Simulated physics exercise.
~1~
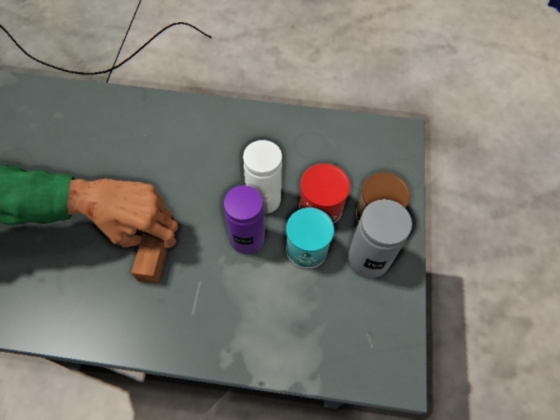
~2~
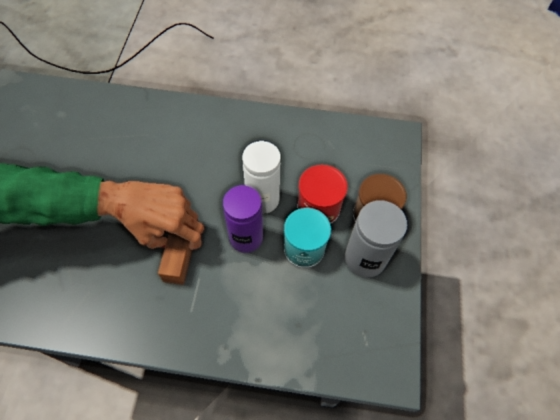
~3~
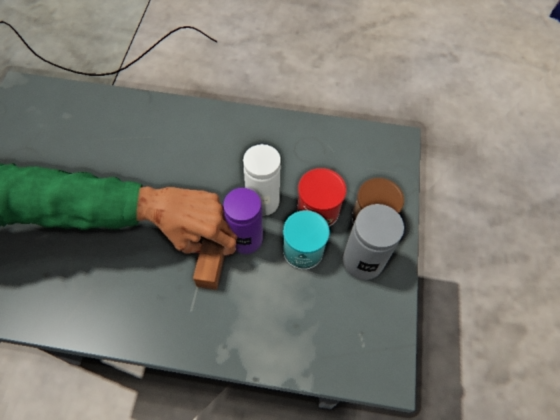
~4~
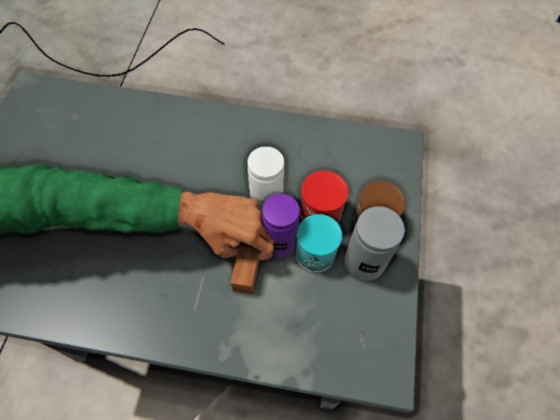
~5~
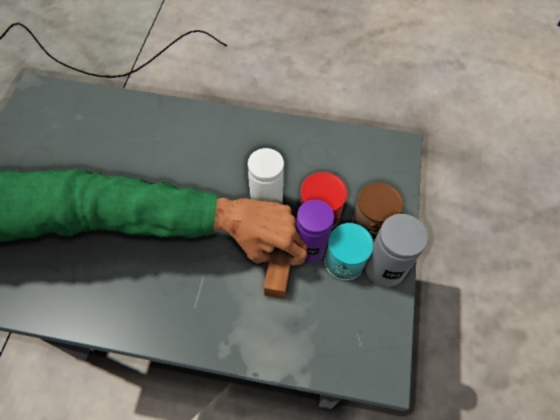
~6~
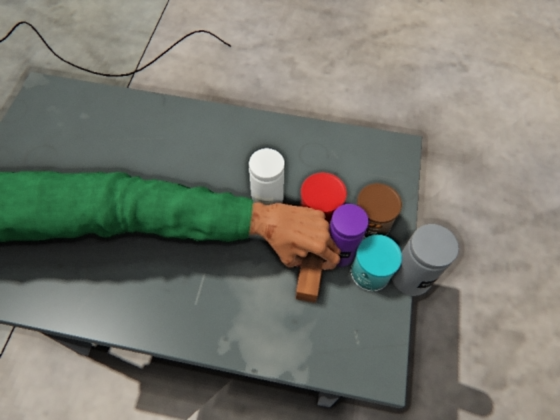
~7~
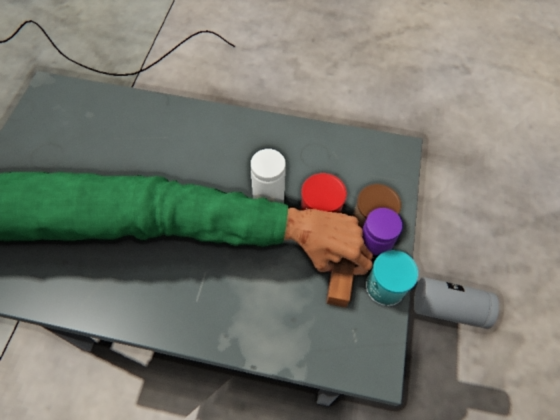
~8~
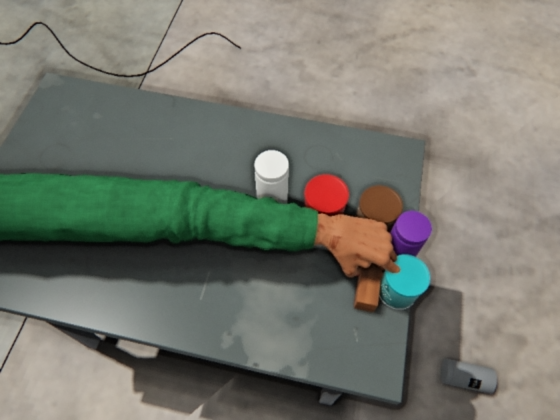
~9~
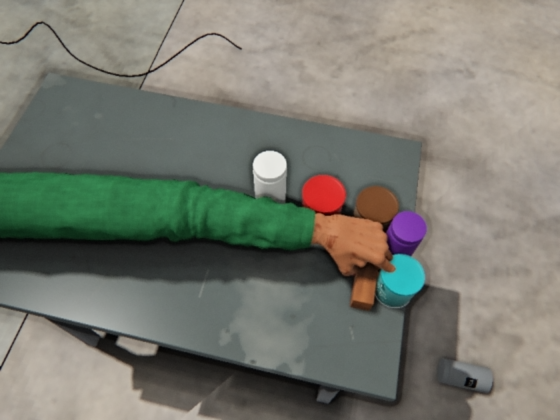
Grey jar toppling off a table's right edge as a green-sleeved hand slides a block, pushing purple and turquoise containers rightward.
